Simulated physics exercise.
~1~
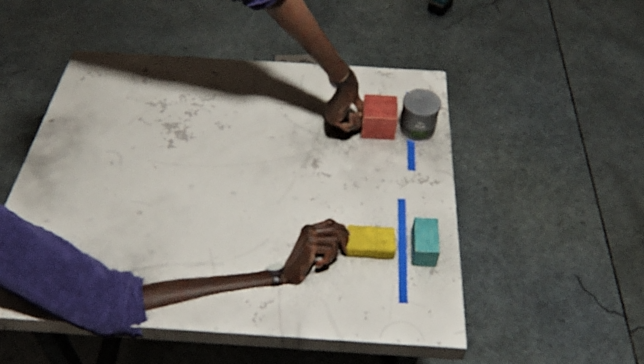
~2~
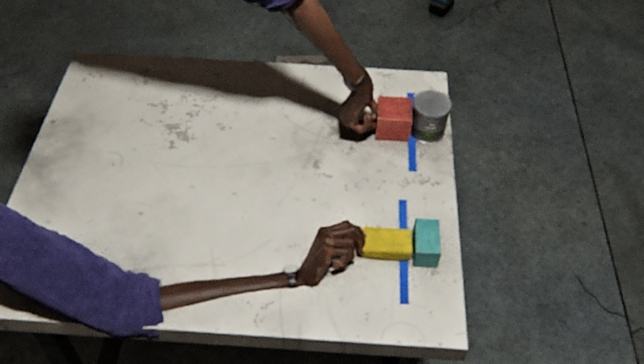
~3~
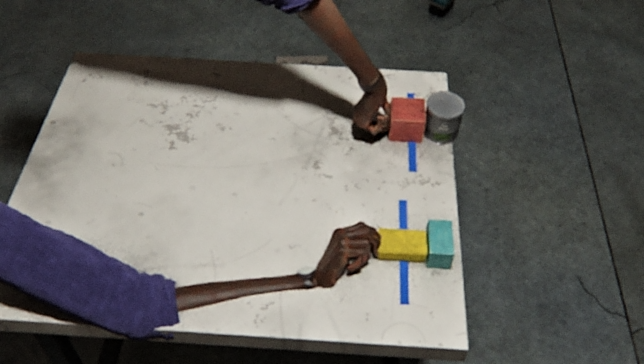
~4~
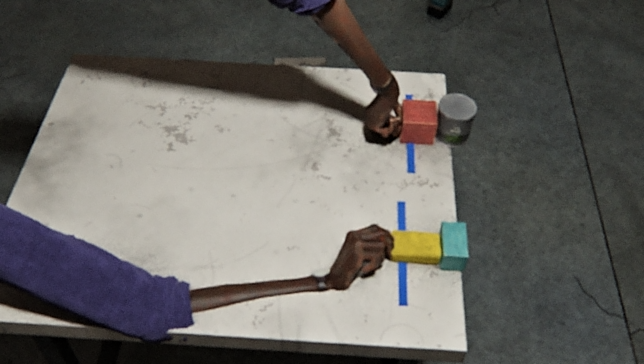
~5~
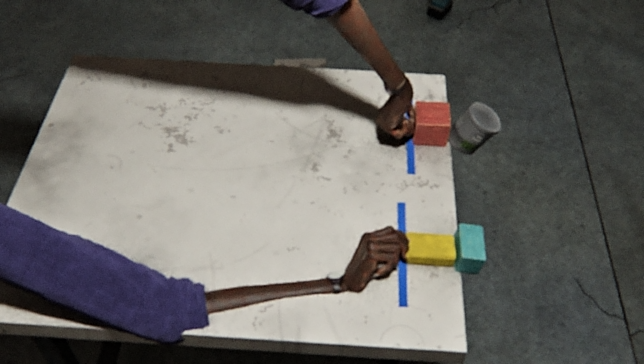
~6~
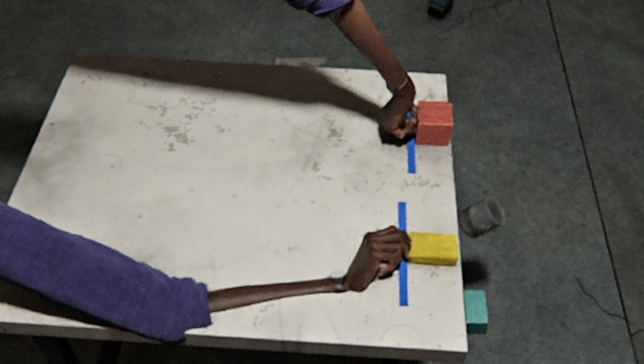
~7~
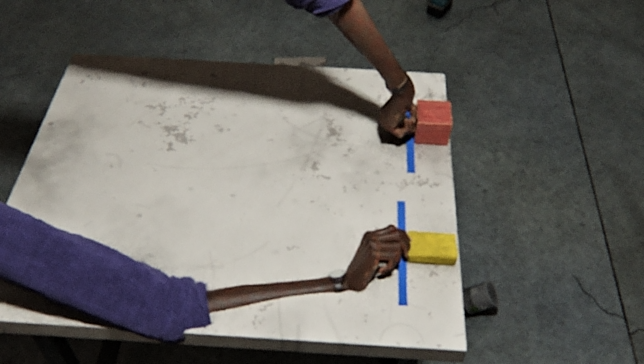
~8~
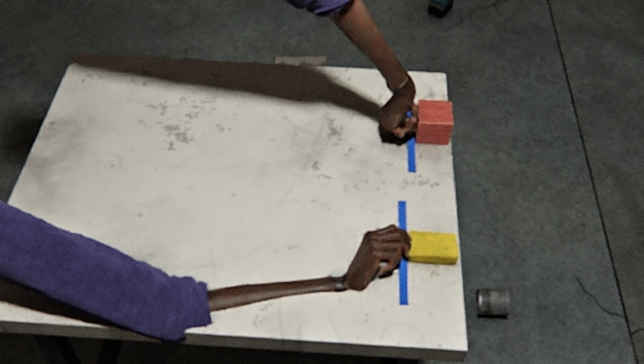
Two hands pushed a red block and a yellow sponge to the right across a white table, nudging a grey pot and a turquoise block ahead of them until both tipped over the edge and dropped to the floor, while the pushed pieces stayed on the table.
